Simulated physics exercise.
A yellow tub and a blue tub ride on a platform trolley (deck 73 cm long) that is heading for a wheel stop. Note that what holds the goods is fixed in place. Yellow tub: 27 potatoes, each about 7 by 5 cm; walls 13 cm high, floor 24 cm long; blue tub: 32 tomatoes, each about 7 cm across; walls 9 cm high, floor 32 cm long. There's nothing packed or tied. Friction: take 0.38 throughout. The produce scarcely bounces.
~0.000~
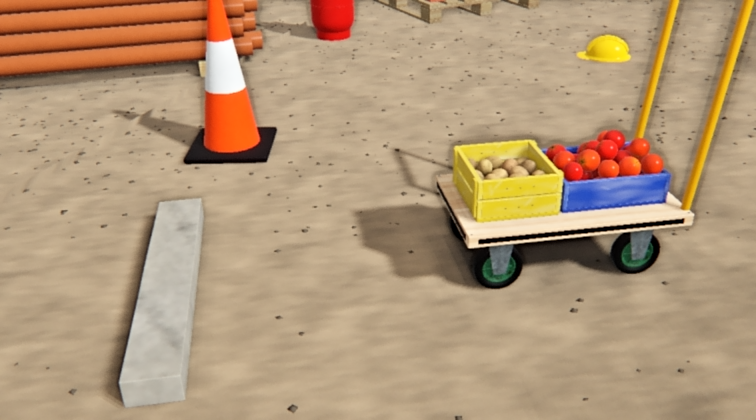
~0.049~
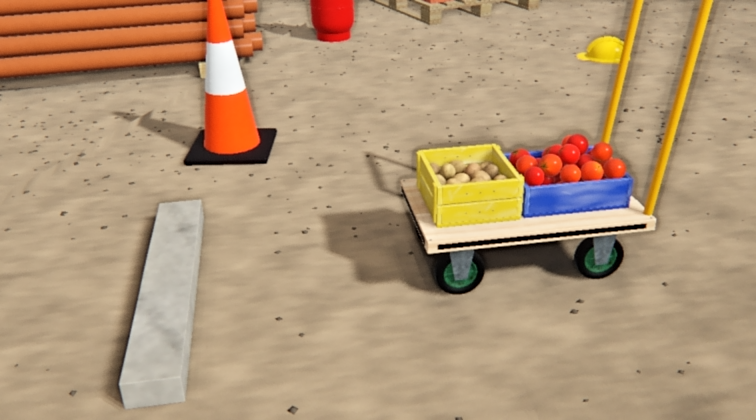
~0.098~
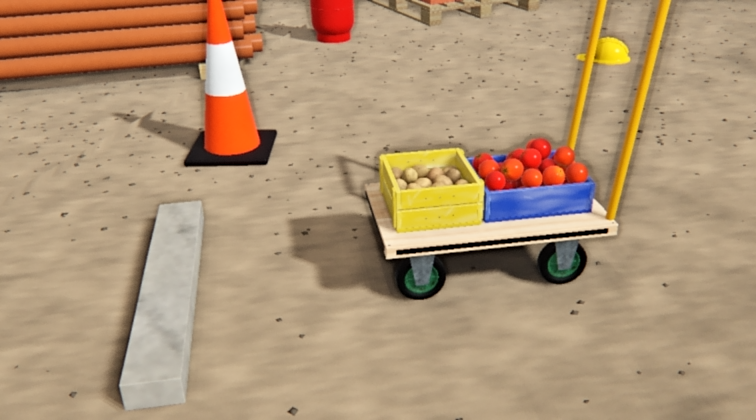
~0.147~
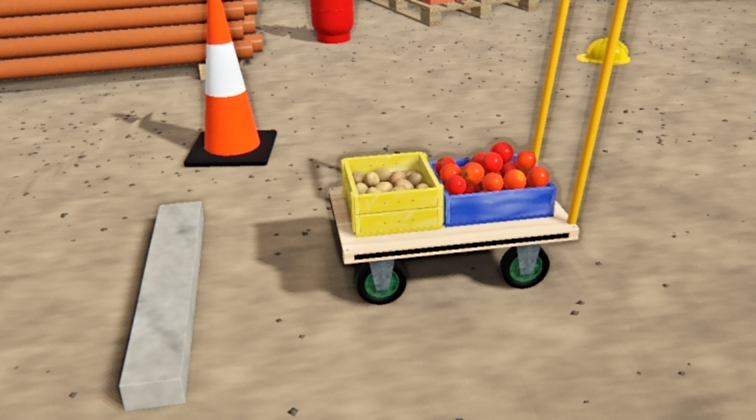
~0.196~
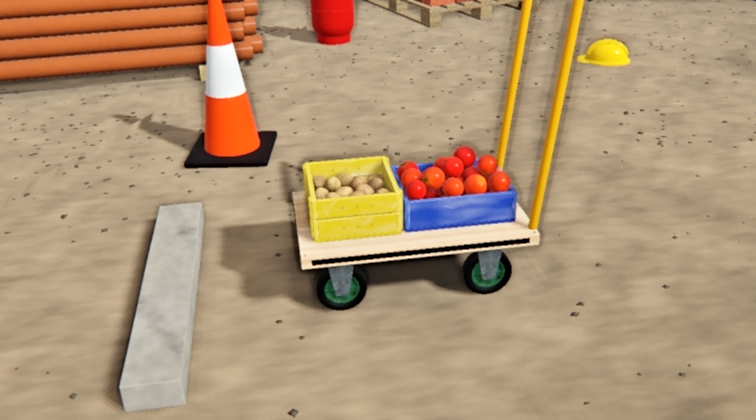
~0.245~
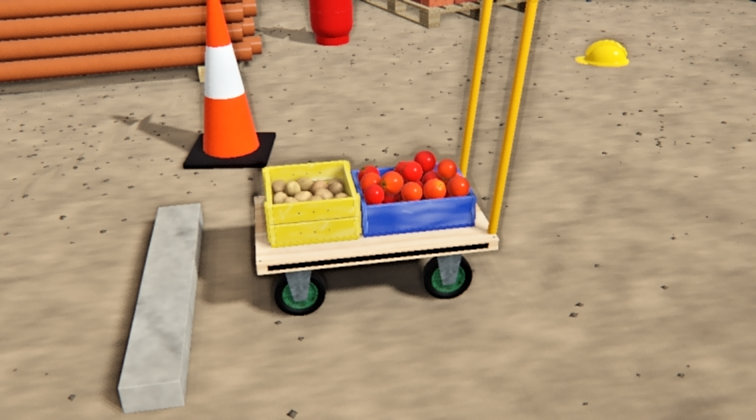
The footage shows a platform trolley carrying a yellow tub of pale round items and a blue tub of red and orange balls, rolling steadily left across sandy ground toward a grey block, passing in front of a yellow hard hat.
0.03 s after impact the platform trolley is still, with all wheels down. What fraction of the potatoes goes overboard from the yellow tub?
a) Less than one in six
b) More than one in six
Option a: Less than one in six.
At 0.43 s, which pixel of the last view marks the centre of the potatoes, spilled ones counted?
I'd put it close to (221, 212).
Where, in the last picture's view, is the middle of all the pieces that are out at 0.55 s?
(281, 169).
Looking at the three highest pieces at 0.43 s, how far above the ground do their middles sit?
I'd put it close to 46 cm.
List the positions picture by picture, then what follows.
In the first picture (each is followed by its nearest rim corner in this view), yellow tub, (482, 181); blue tub, (569, 183); 89 cm short of the stop; none out.
Yellow tub, (442, 186); blue tub, (530, 188); 76 cm short of the stop, in the second picture.
Yellow tub, (400, 191); blue tub, (490, 192); 64 cm short of the stop, in the third picture.
Yellow tub, (359, 196); blue tub, (450, 197); 51 cm short of the stop, in the fourth picture.
Yellow tub, (316, 201); blue tub, (409, 202); 38 cm short of the stop, in the fifth picture.
Yellow tub, (272, 206); blue tub, (367, 207); 26 cm short of the stop; none out, in the sixth picture.
After 0.33 s, contact.
After 0.43 s, yellow tub 27 in, 0 out and blue tub 30 in, 2 out.
After 0.55 s, yellow tub 27 in, 0 out and blue tub 25 in, 7 out.
After 0.78 s, yellow tub 27 in, 0 out and blue tub 22 in, 10 out.
When it is over (at 1.28 s), yellow tub 27 in, 0 out and blue tub 22 in, 10 out. Asked share, 0 of 27, 0 per cent.
